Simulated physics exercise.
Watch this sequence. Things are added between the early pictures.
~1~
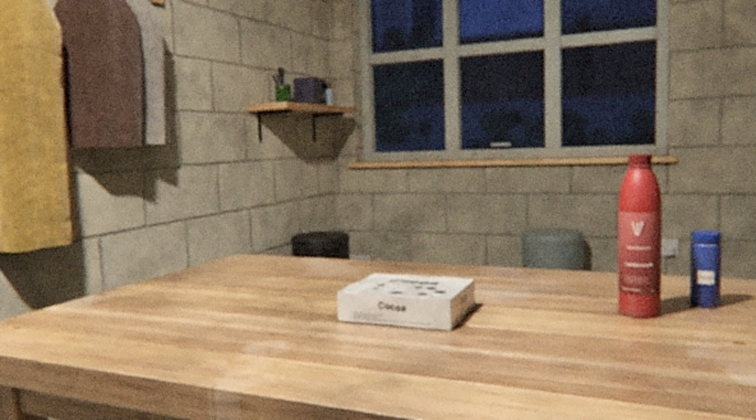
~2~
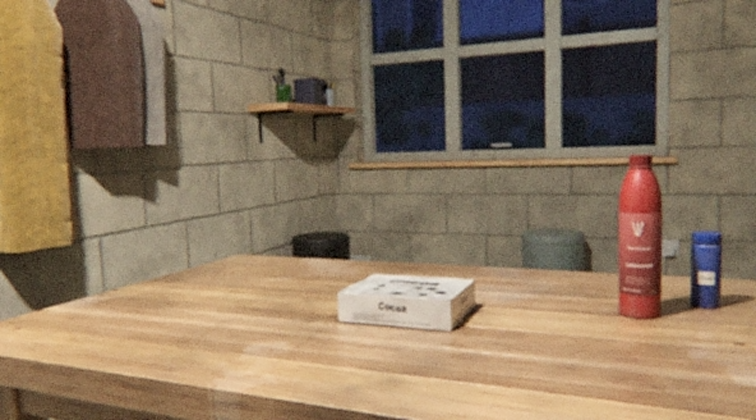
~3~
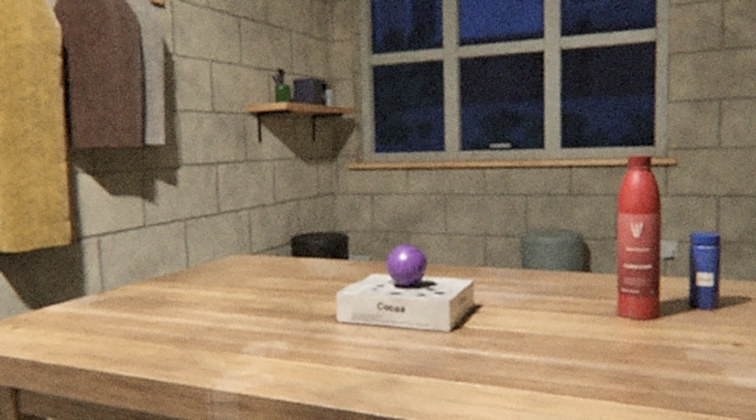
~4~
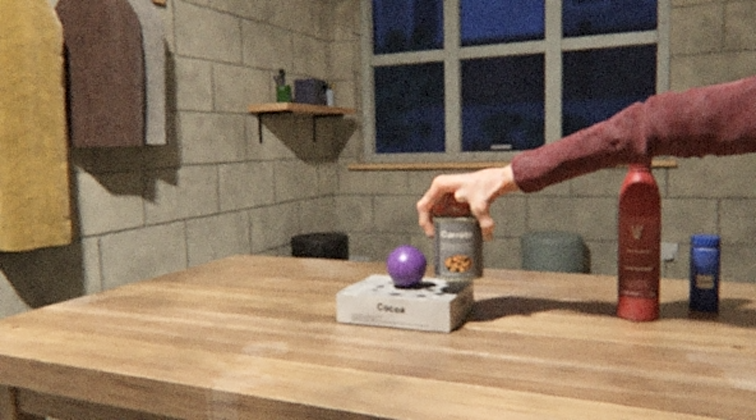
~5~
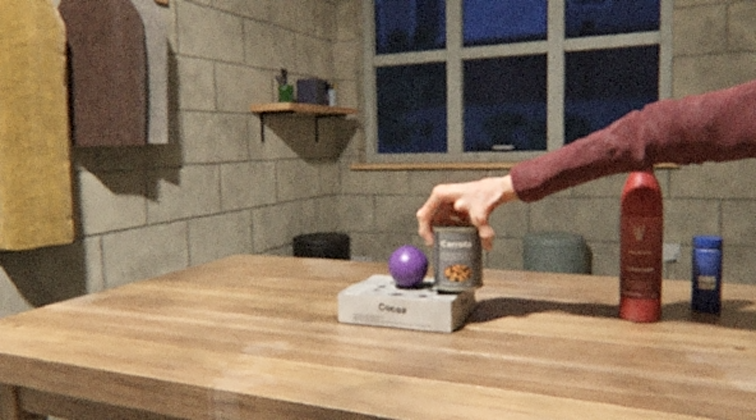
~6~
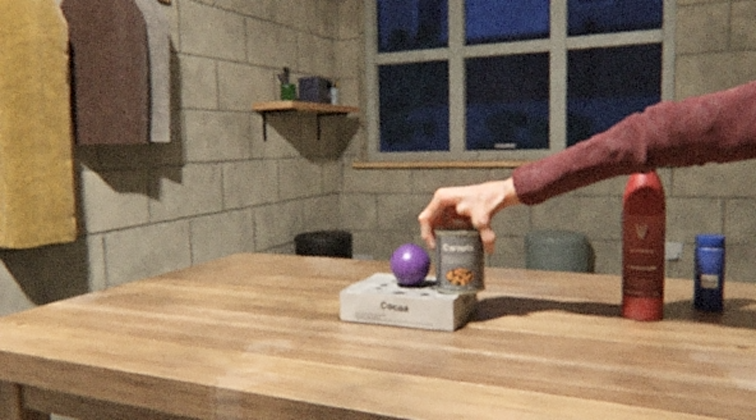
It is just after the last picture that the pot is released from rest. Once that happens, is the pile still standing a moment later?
Yes: The tower stays put.
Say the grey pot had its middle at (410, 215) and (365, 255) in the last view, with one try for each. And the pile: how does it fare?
It caves in in the first case and survives in the second case.
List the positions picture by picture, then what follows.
The last thing is not in view yet; blue shaker (706, 269), in the first picture.
The last thing is not in view yet; red bottle (640, 236), in the second picture.
The last thing is not in view yet; blue shaker (705, 271), in the third picture.
Still above its spot; grey pot (458, 247); red bottle (639, 238), in the fourth picture.
Still above its spot; grey pot (458, 256); blue shaker (707, 274), in the fifth picture.
Set down, still held; grey pot (460, 259); red bottle (644, 238), in the sixth picture.
Then, 0.80 s on from there, no change.
Then, 1.80 s on from there, grey pot resting near (460, 260).
In the end, all 5 unmoved. At the end, from the last picture's camera, grey pot near (460, 260). The pile stays up.
